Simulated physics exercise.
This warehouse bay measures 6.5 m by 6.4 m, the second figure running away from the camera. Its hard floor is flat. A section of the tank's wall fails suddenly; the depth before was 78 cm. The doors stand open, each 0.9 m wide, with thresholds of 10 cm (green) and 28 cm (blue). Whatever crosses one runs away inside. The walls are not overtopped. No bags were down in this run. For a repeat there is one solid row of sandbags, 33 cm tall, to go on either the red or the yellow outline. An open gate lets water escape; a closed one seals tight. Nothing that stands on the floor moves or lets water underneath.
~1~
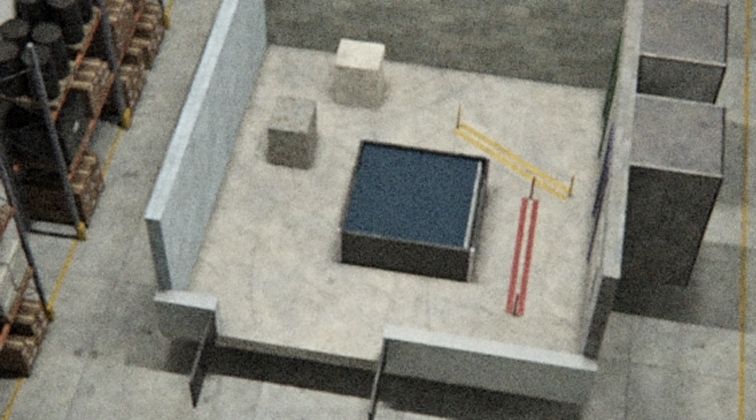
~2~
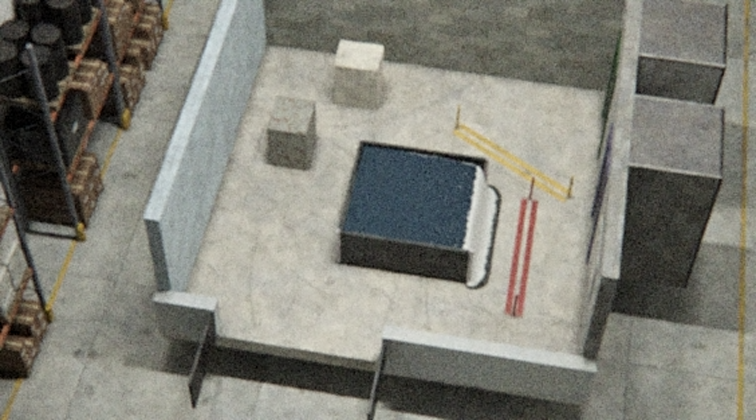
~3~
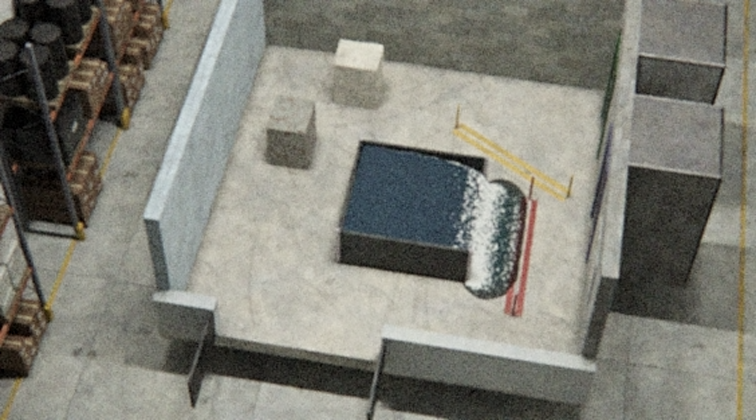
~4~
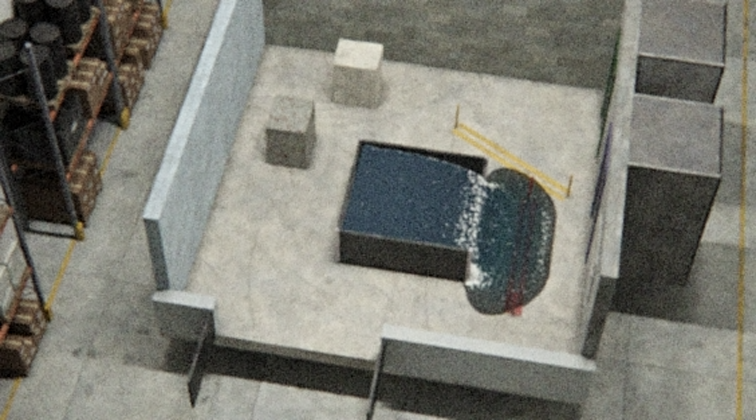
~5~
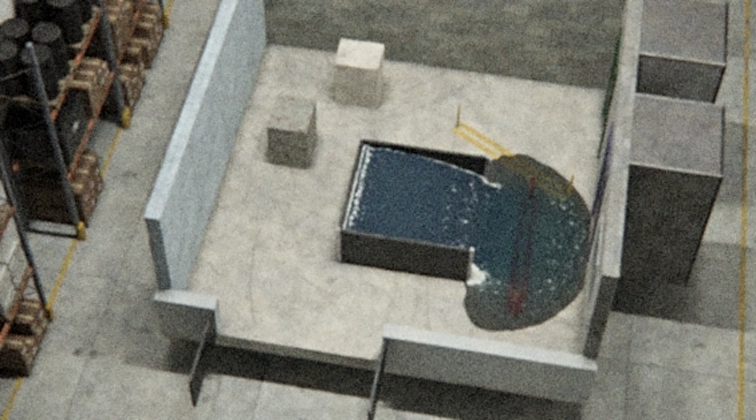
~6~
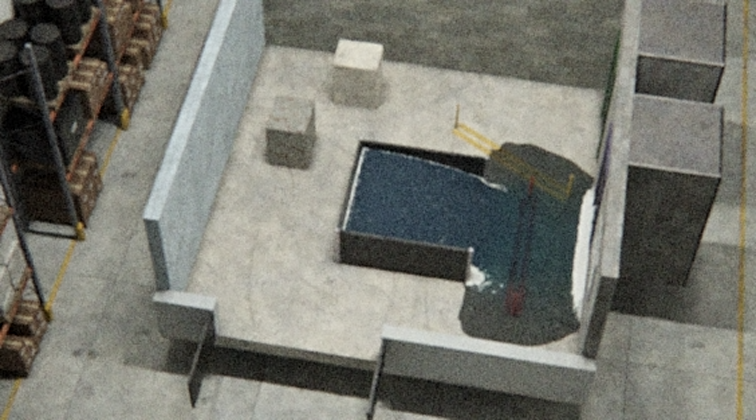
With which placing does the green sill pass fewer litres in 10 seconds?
Choose yellow.
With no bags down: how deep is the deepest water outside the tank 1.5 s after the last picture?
About 50 cm.
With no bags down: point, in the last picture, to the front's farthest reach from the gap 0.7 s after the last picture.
Around (600, 108).
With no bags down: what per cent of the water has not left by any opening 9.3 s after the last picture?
Some 86 per cent remains.
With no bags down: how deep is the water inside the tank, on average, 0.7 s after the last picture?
Some 38 cm.
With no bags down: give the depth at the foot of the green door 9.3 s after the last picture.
Some 7.5 cm.
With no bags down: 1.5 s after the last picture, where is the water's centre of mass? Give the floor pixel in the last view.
Near (507, 240).
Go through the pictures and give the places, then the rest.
The tank at (415, 197) is whole and still, 78 cm deep, in the first picture.
The front is at (469, 286), 1.1 m from the gap at (476, 226); 0.4 m2 of floor is under water; 78 cm left at the back of the tank, in the second picture.
Water pours out at (475, 226) and has run 1.3 m, to (489, 295); typically 13 cm deep outside, 78 cm at the tank's back, in the third picture.
Water pours out at (474, 227) and has run 1.6 m, to (524, 177); typically 11 cm deep outside, 76 cm at the tank's back, in the fourth picture.
The front is at (581, 203), 2.0 m from the gap at (476, 227); 5.5 m2 of floor is under water; 68 cm left at the back of the tank, in the fifth picture.
Water pours out at (475, 227) and has run 2.4 m, to (577, 323); typically 9 cm deep outside, 66 cm at the tank's back, in the sixth picture.
Then, 0.7 s after the last picture water covers 25 % of the floor and is deepest (52 cm) near (585, 254) in the run without bags; in at the green door, 0 L with no bags, 0 L with the row on red, 0 L on yellow.
Then, 1.5 s after the last picture water covers 30 % of the floor and is deepest (50 cm) near (572, 379) in the run without bags; in at the green door, 3 L with no bags, 14 L with the row on red, 0 L on yellow.
Then, 2.8 s after the last picture water covers 60 % of the floor and is deepest (30 cm) near (573, 370) in the run without bags; in at the green door, 11 L with no bags, 35 L with the row on red, 0 L on yellow.
Then, 5.3 s after the last picture water covers 95 % of the floor and is deepest (20 cm) near (274, 48) in the run without bags; in at the green door, 31 L with no bags, 49 L with the row on red, 0 L on yellow.
Then, 9.3 s after the last picture water covers 100 % of the floor and is deepest (12 cm) near (339, 208) in the run without bags; in at the green door, 36 L with no bags, 57 L with the row on red, 0 L on yellow.
